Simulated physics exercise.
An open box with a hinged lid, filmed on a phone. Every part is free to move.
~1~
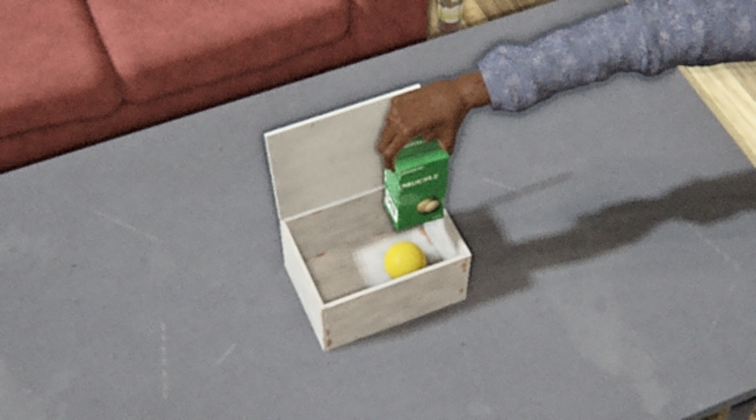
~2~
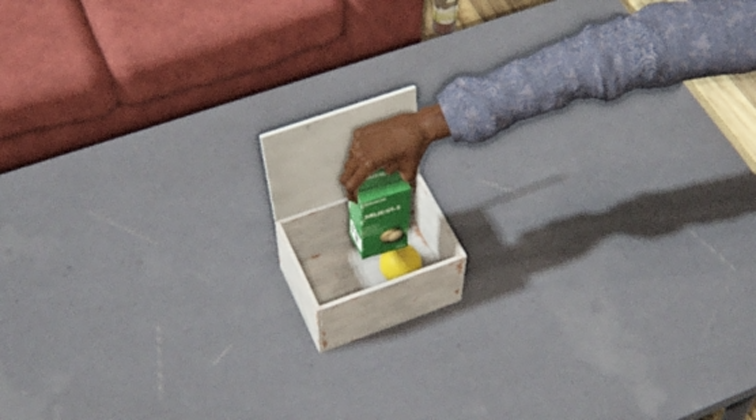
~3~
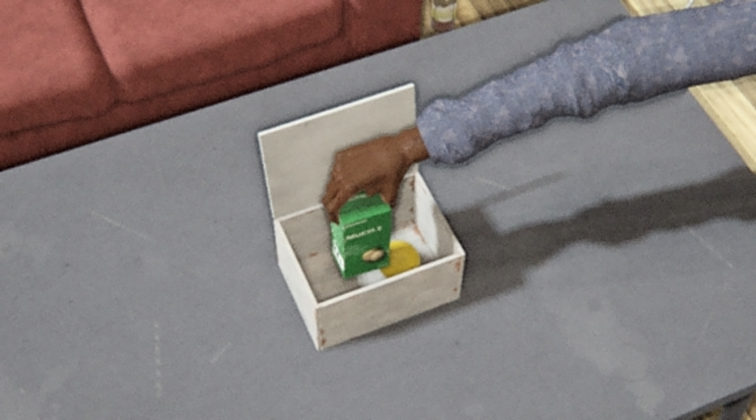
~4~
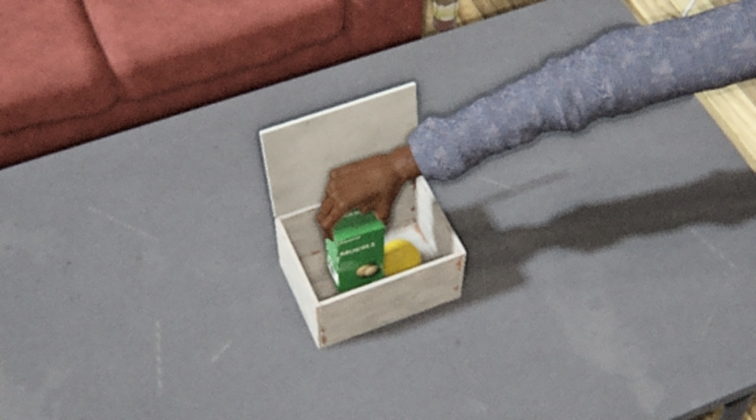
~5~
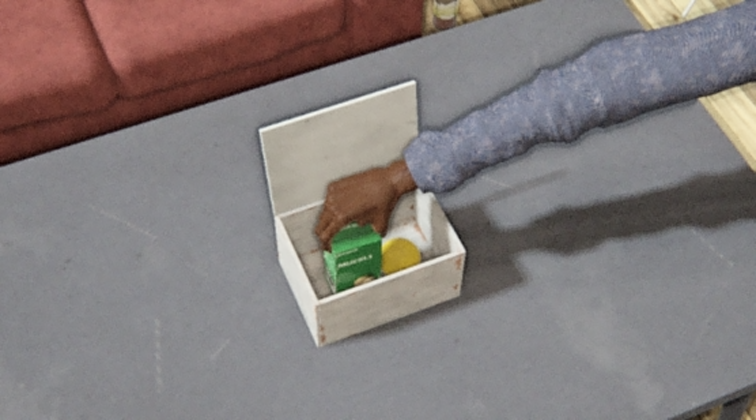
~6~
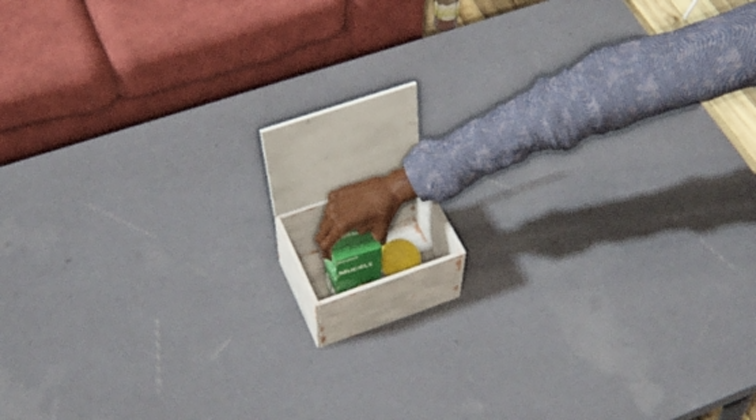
A hand in a blue-grey sleeve reaches in from the right over a grey tabletop, seen from above with a red sofa behind. It grips a green carton above an open, whitish wooden box with a raised lid, a yellow lemon and a white item inside. The hand moves the carton left, then lowers it into the box beside the lemon, still holding it.
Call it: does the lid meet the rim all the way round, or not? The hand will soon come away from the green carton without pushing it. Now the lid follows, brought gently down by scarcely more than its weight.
It does not meet the rim all the way round.
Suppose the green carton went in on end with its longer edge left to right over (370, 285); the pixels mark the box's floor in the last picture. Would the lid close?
Packed like that, it goes down completely.
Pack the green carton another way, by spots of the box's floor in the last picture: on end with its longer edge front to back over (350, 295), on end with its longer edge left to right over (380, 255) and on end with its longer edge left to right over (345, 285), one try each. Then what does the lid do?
In order: The lid gets blocked, then fits down, then gets blocked.
Then, 1.10 s after the last picture, lid starting down.
Then, 1.60 s after the last picture, lid 59° above the rim.
Then, 2.00 s after the last picture, lid 29° above the rim.
At rest, lid 21° above the rim; both in place. Seen from the same camera at the end, green carton near (353, 266).
